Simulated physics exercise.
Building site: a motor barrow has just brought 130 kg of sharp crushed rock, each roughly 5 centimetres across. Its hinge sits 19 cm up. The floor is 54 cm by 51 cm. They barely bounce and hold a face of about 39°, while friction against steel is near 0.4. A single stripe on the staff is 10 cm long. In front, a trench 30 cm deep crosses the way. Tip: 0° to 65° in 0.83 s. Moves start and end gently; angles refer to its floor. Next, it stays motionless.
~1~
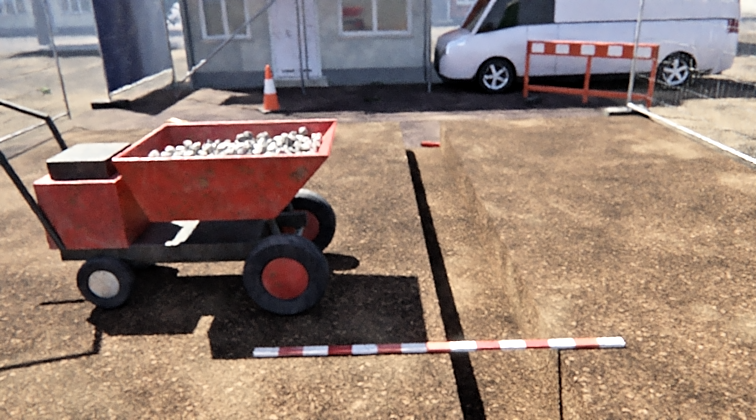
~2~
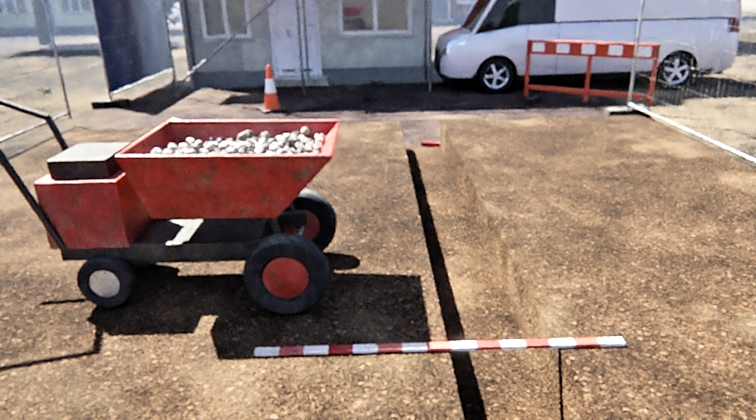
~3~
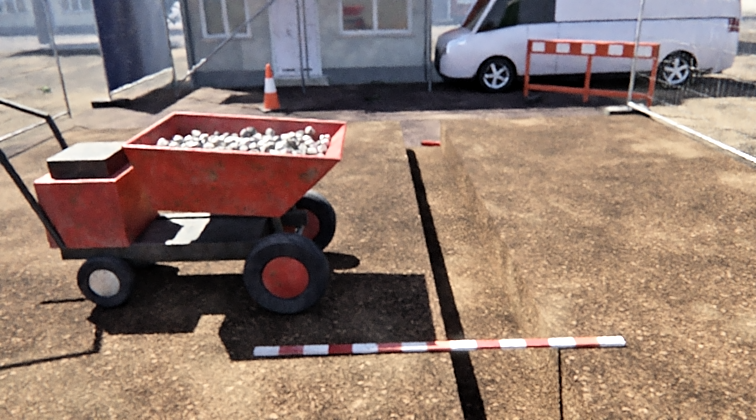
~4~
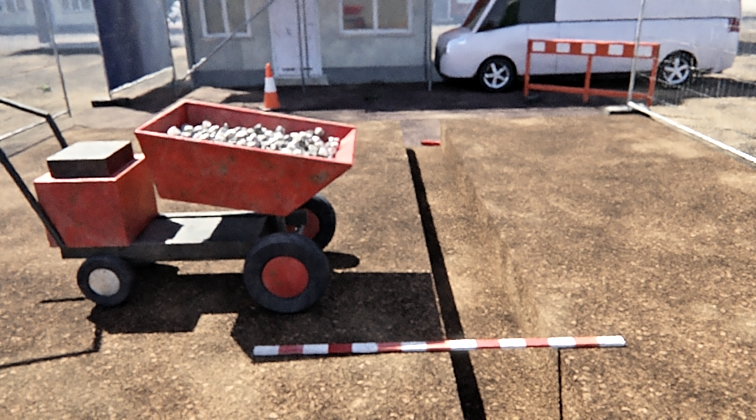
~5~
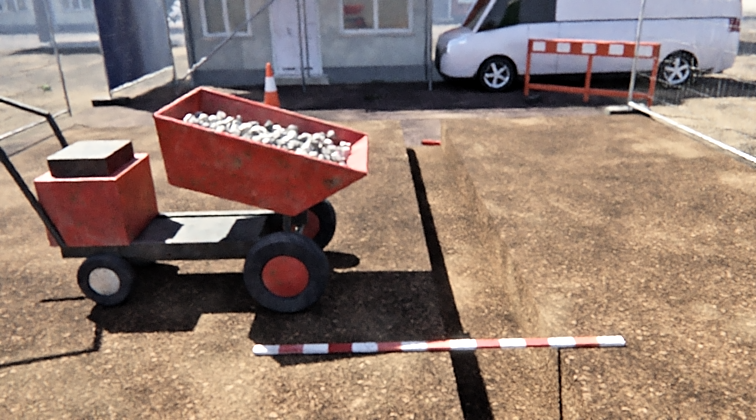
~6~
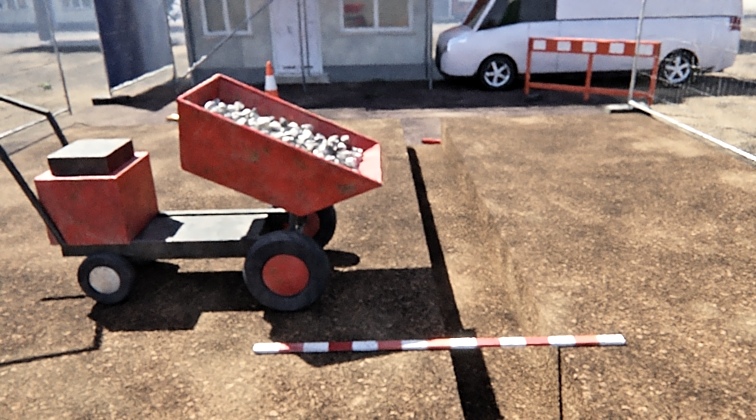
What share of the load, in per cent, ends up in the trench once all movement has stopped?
About 73 per cent.
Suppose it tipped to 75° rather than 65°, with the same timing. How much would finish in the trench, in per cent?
Roughly 95 percent.
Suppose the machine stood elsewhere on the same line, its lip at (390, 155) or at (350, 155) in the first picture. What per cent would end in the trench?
I'd say some 65 per cent and some 80 per cent.
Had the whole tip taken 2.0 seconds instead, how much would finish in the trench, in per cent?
Roughly 70 per cent.
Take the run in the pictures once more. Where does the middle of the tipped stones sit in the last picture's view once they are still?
Somewhere around (472, 313) in the last picture.
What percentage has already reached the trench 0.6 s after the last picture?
About 10%.
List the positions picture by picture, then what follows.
The first frame shows lip at (328, 156), floor tilted 0°, highest stones at (269, 141).
The second frame shows lip at (331, 157), floor tilted 1°, highest stones at (271, 140).
In the third frame, the skip is at 5°, its lip at (340, 160); the top of the load is at (231, 138).
The fourth frame shows lip at (352, 165), floor tilted 10°, highest stones at (212, 131).
In the fifth frame, the skip is at 17°, its lip at (367, 174); the top of the load is at (212, 121).
The sixth frame shows lip at (381, 185), floor tilted 25°, highest stones at (226, 110).
Then, 0.3 s after the last picture the floor is at 55°, 100 % in the skip; the foremost stones are at (397, 204).
Then, 0.6 s after the last picture the floor is at 65°, 86 % in the skip, 3 % short of the trench, 11 % in the trench; the foremost stones are at (474, 282).
Then, 0.9 s after the last picture the floor is at 65°, 49 % in the skip, 3 % short of the trench, 49 % in the trench; the foremost stones are at (515, 317).
Then, 2.9 s after the last picture the floor is at 65°, 24 % in the skip, 3 % short of the trench, 73 % in the trench; the foremost stones are at (515, 318).
